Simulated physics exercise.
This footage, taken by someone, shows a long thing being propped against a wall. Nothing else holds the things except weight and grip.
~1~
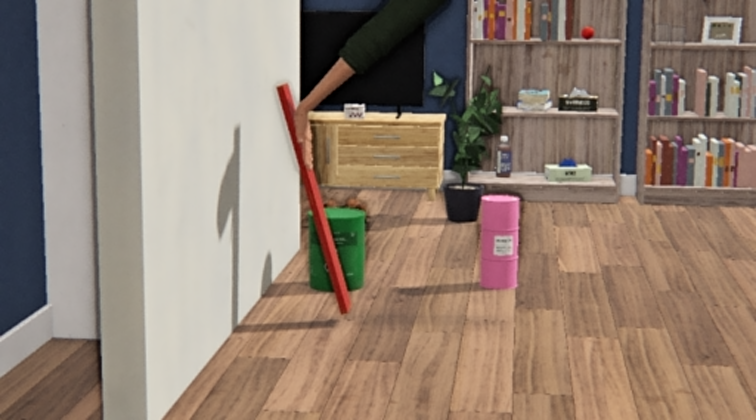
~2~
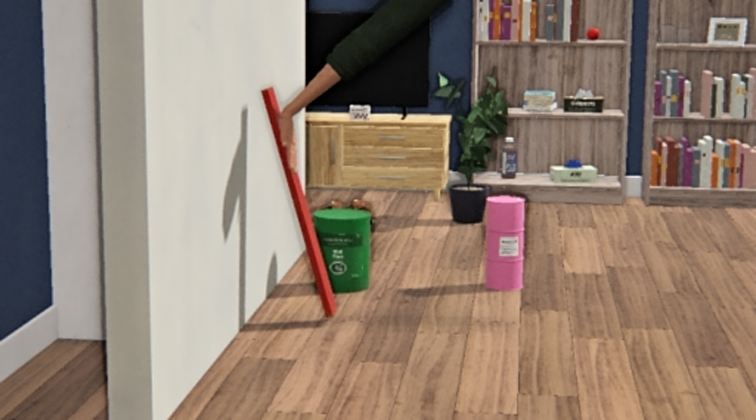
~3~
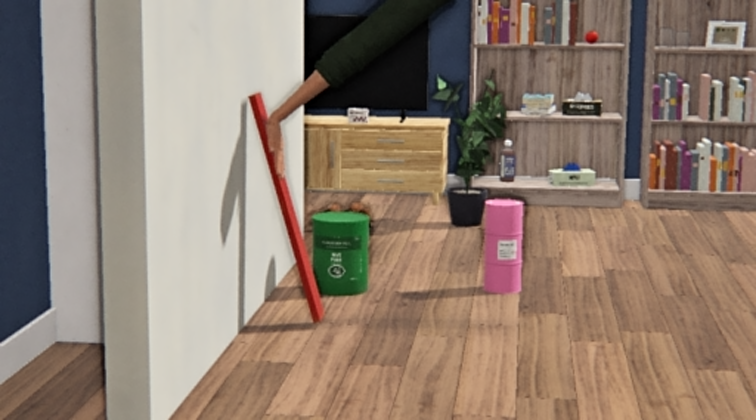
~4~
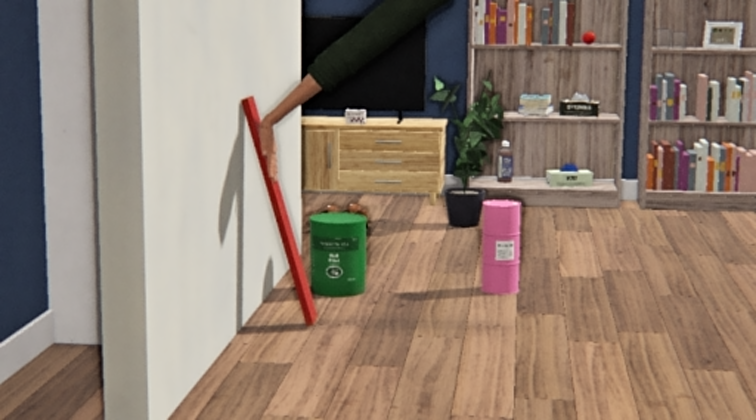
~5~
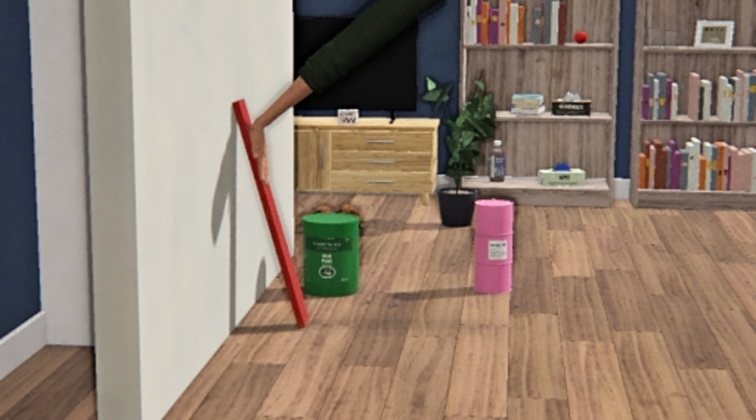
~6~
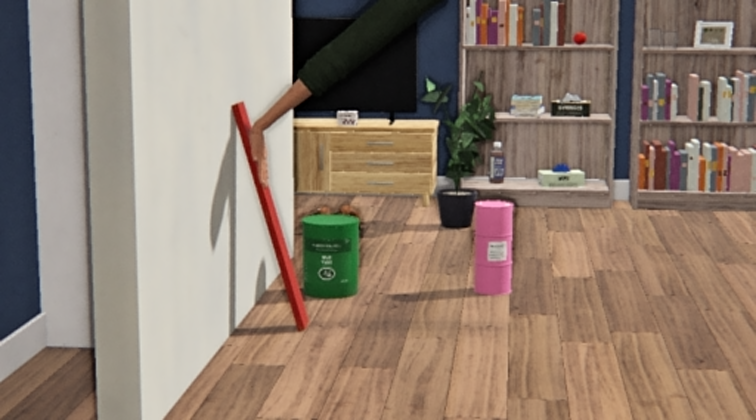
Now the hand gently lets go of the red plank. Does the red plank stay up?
Yes, it stays in place.
Then, 0.30 s later than the last frame, all is still.
Then, 0.90 s later than the last frame, red plank resting near (271, 217).
When it is over, all 3 as before. End places, in pixels of the last picture, red plank near (271, 217). The plank stays up.
